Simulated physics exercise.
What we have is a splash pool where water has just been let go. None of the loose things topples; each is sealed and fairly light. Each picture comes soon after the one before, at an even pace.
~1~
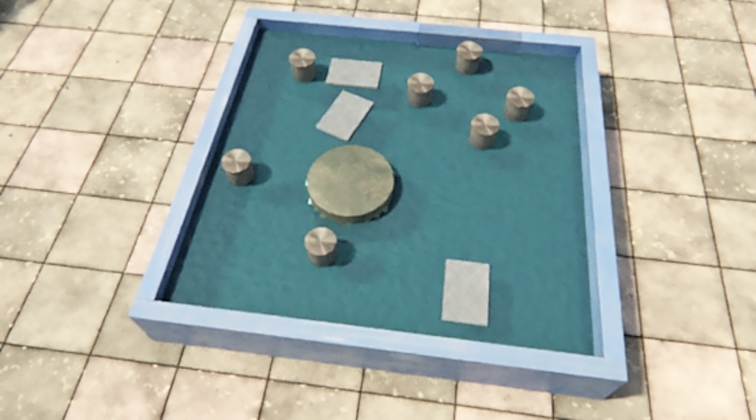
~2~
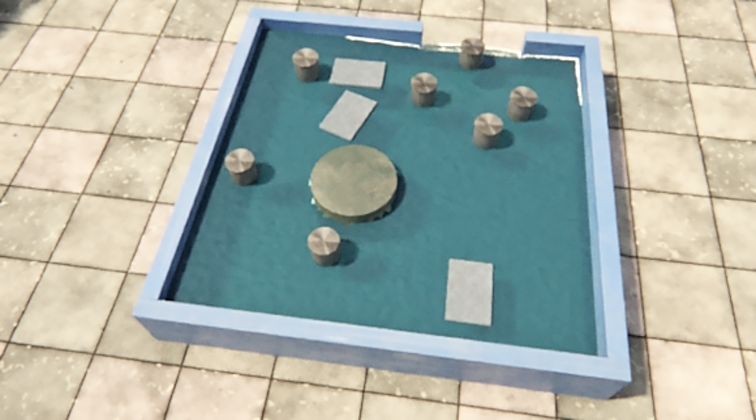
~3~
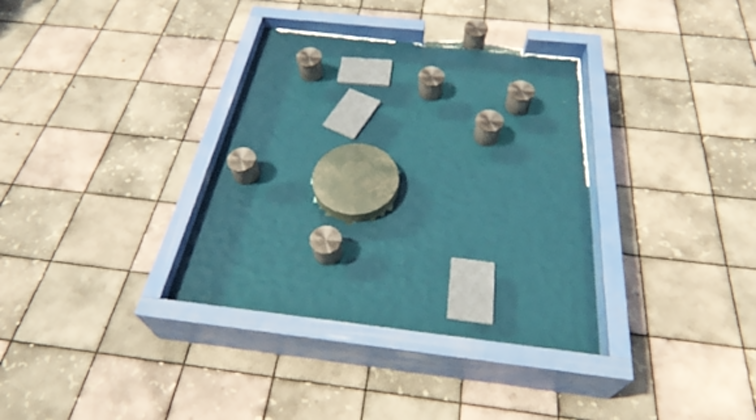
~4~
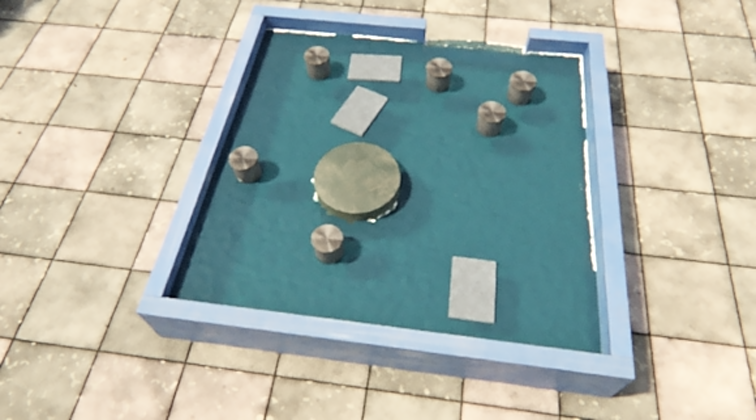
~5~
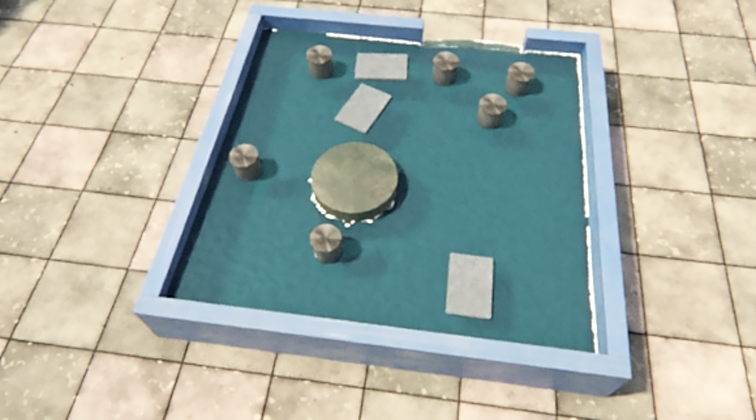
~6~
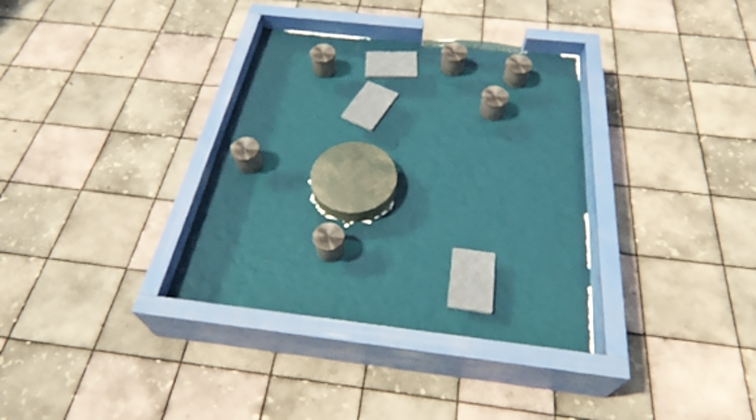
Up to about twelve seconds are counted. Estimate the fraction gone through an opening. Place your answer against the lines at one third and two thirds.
It sits at or past the two-thirds line.
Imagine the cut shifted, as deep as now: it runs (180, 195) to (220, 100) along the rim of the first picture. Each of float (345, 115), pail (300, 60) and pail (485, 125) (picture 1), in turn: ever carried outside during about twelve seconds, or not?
In the order given: Escapes, escapes, remains.
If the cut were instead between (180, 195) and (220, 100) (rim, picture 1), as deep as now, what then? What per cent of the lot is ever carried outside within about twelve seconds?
Share out: Near 50 %.
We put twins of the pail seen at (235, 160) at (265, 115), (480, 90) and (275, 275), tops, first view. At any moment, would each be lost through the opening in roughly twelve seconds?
Going through them one by one: Remained / escaped / remained.
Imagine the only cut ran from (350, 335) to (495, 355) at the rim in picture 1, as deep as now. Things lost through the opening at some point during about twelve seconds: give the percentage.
Roughly 20 %.
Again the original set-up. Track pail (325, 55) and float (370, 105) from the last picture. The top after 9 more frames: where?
About (360, 49) and (407, 85).
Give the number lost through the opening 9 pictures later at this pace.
The count is 5.
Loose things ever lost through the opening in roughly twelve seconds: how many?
7.
A moment on, 1 of 10 are out; 9 afloat.
Next, 5 of 10 are out; 5 afloat.
Later, 6 of 10 are out; 4 afloat.
In the end, 7 of 10 are out; 3 afloat.
